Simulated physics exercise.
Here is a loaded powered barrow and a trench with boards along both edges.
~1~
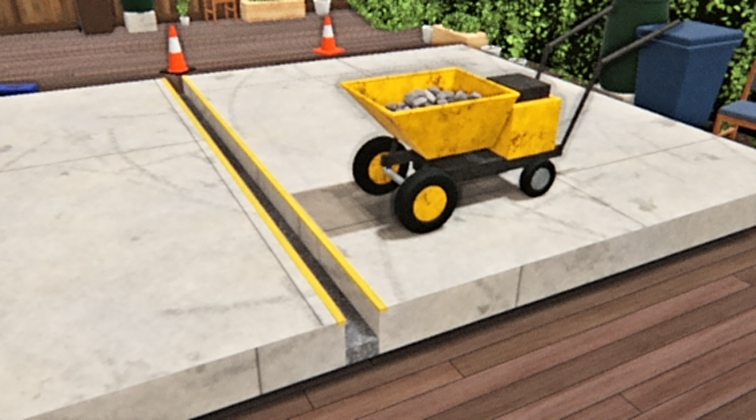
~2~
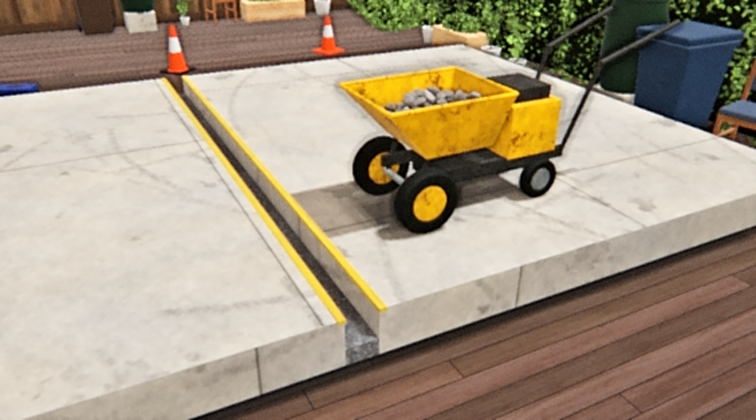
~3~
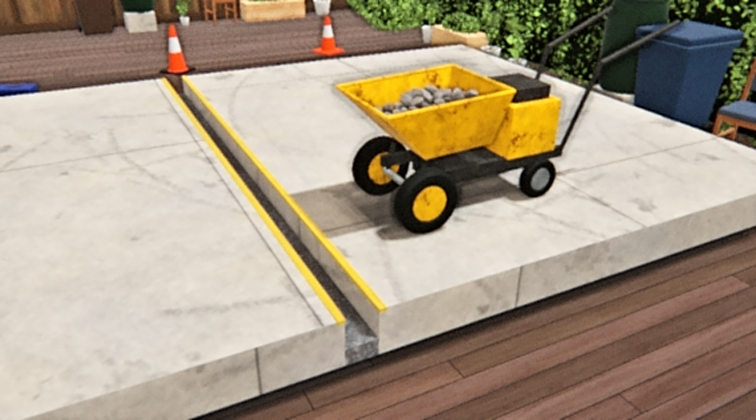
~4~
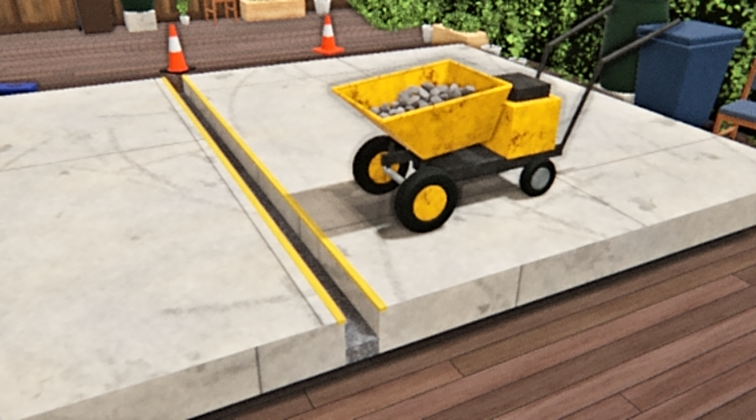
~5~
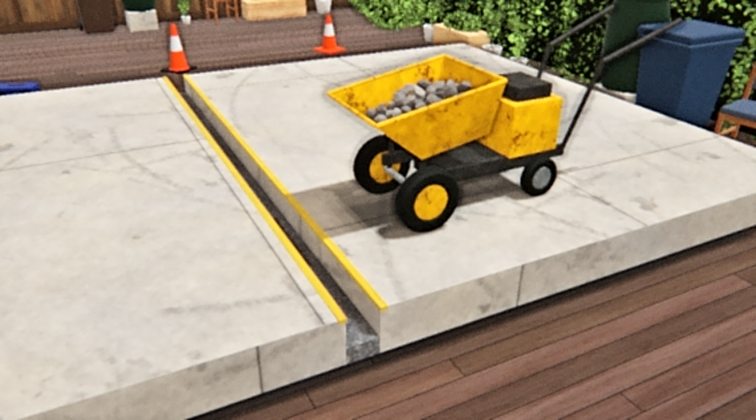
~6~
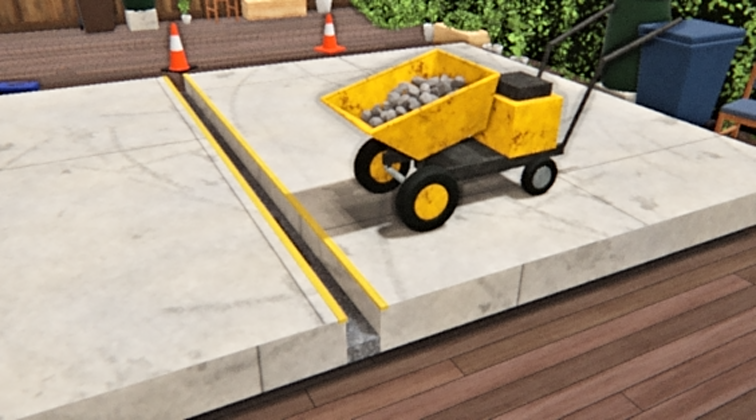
At first, a yellow barrow loaded with grey stones stands on a pale slab beside a narrow trench edged in yellow, its skip level. Then the skip begins to tilt slowly toward the left, its front lip dipping and its rear rising, until it is clearly tipped, while the wheels stay put.
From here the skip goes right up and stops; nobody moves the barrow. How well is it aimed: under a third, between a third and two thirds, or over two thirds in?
In the trench: Between a third and two thirds.
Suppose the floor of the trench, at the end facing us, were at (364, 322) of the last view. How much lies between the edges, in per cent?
It comes to 30 per cent or so.
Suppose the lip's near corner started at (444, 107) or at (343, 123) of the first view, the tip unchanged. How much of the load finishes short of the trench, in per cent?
The first gives 30 %, the second 0 %.
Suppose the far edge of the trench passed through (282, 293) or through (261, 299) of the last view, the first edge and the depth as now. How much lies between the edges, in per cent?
Roughly 90 per cent, and 90 per cent.
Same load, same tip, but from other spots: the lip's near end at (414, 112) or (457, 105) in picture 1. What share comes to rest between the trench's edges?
The first gives 50 %, the second 20 %.
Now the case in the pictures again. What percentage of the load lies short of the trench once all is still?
Near 0 %.
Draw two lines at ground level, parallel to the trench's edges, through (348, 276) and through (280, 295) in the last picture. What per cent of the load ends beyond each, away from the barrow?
The first gives 70 %, the second 10 %.
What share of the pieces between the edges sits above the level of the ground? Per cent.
Some 10 per cent.
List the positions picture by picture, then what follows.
In the first picture, lip of the skip (391, 115), level; top of the load (444, 107), broken stones; first edge of the trench (355, 275); far edge (316, 286), the trench under half as wide as the skip, and about as deep as wide.
In the second picture, lip of the skip (390, 116), level; top of the load (444, 107).
In the third picture, lip of the skip (387, 119), tipped barely; top of the load (445, 107).
In the fourth picture, lip of the skip (382, 122), tipped a little; top of the load (442, 104).
In the fifth picture, lip of the skip (376, 127), tipped a little; top of the load (452, 92).
In the sixth picture, lip of the skip (369, 133), tipped clearly; top of the load (446, 89); first edge of the trench (356, 273); far edge (317, 284).
Just after the last frame, skip tipped steeply; every one in the skip.
A moment on, skip tipped right over; the larger part in the skip; roughly a quarter in or heaped over the trench; just a few beyond it.
Further on, skip tipped right over; roughly a third in the skip; roughly half in or heaped over the trench; roughly a quarter beyond it.
When it is over, skip tipped right over; roughly a quarter in the skip; roughly half in or heaped over the trench; roughly a quarter beyond it.
